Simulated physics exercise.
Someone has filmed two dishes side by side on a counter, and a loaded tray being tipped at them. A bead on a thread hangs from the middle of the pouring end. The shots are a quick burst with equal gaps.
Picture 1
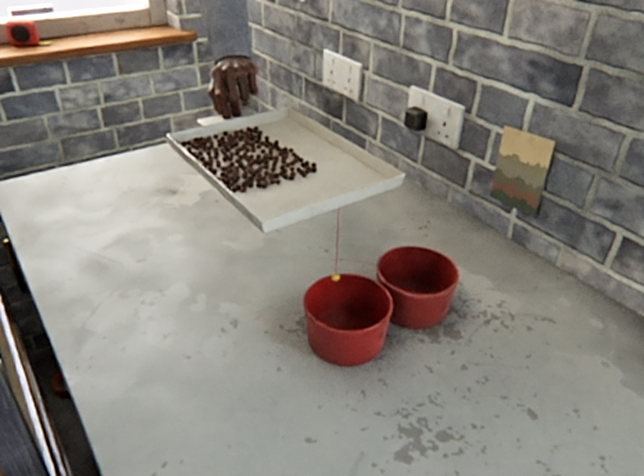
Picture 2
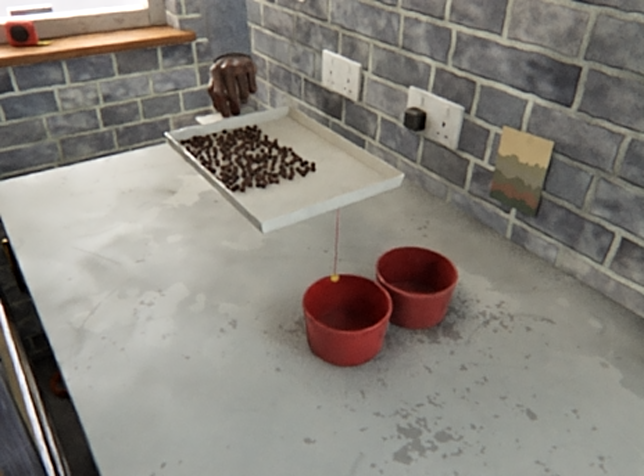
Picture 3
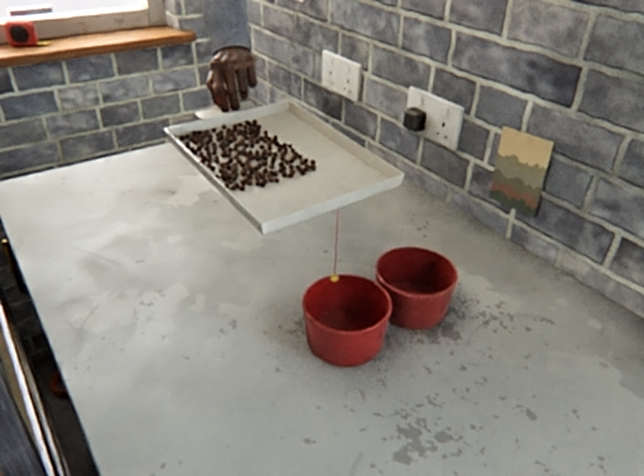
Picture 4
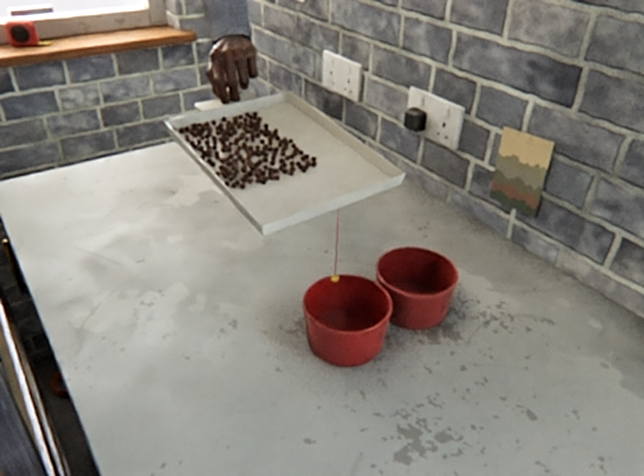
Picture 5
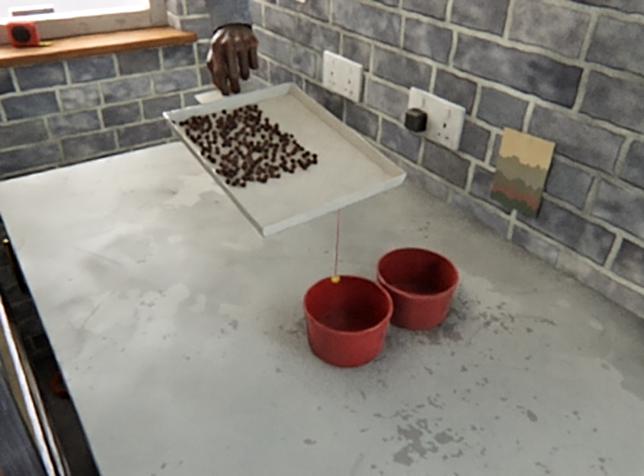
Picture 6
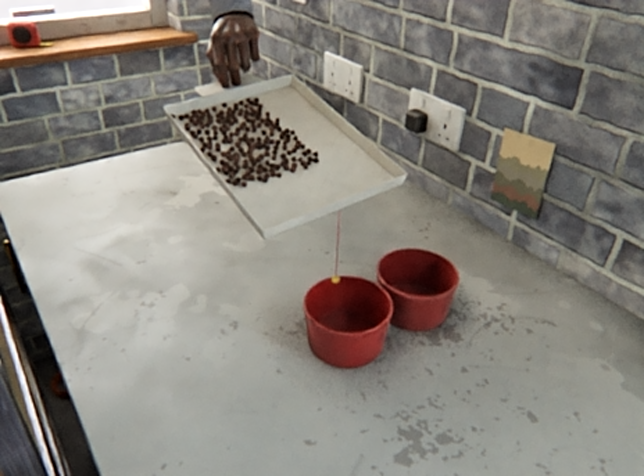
A dark hand slightly tilts a tray of small brown berries above two red dishes.
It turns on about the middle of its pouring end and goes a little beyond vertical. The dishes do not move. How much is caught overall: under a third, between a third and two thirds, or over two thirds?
The two hold under a third of the load.
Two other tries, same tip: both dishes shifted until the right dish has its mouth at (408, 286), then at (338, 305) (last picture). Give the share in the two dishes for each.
The first gives 40 %, the second 90 %.
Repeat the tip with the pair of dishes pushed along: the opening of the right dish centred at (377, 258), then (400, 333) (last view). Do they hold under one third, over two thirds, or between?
One: Below one third. Two: Less than a third.
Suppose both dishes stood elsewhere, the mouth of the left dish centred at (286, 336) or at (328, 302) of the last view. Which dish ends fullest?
One: The dish on the left. Two: The left one.
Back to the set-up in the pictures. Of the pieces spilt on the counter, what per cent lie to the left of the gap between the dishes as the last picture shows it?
It comes to 100 per cent or so.
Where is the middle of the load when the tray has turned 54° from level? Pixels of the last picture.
Around (285, 210).
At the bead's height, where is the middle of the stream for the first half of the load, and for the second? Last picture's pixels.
Early half (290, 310), late half (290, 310).
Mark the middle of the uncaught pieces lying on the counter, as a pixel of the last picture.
At about (284, 387).
Soon, tray tipped steeply; nearly all on the tray; a stray few outside both; a stray few in the air.
A while on, tray tipped right over; nearly all on the tray; a small part outside both; a small part in the air.
Towards the end, tray tipped past a quarter turn; about a quarter in the left dish; most outside both.
Finally, tray tipped past a quarter turn; about a quarter in the left dish; none in the right dish; most outside both.
